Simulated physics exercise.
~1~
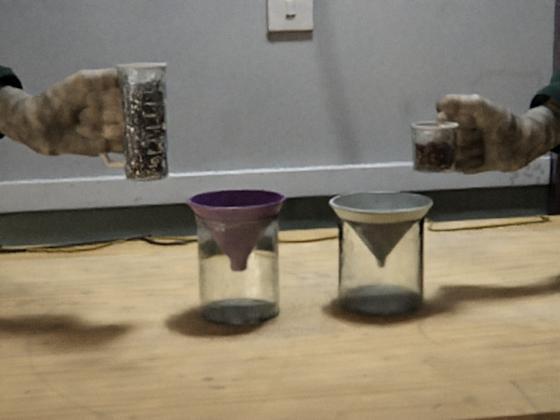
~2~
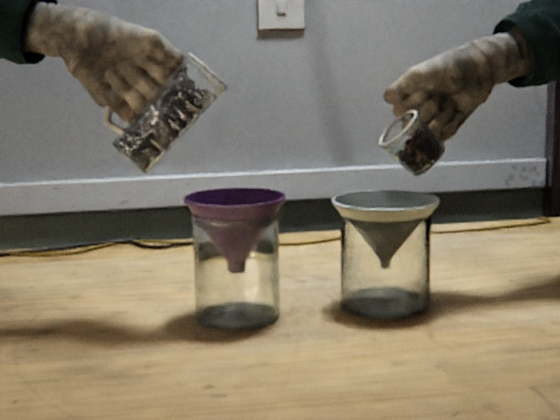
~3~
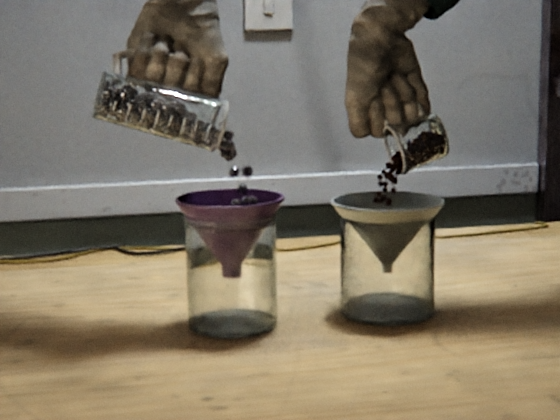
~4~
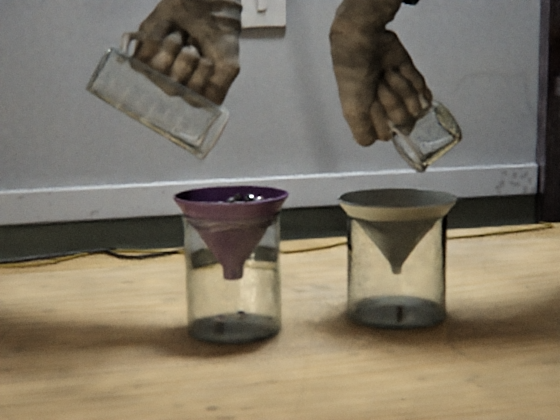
On a wooden tabletop, two hands tipped glass cups of small dark pieces into a purple funnel on the left and a gray one on the right, emptying both cups; most pieces stayed caught in the funnels, with only a few reaching the jars.
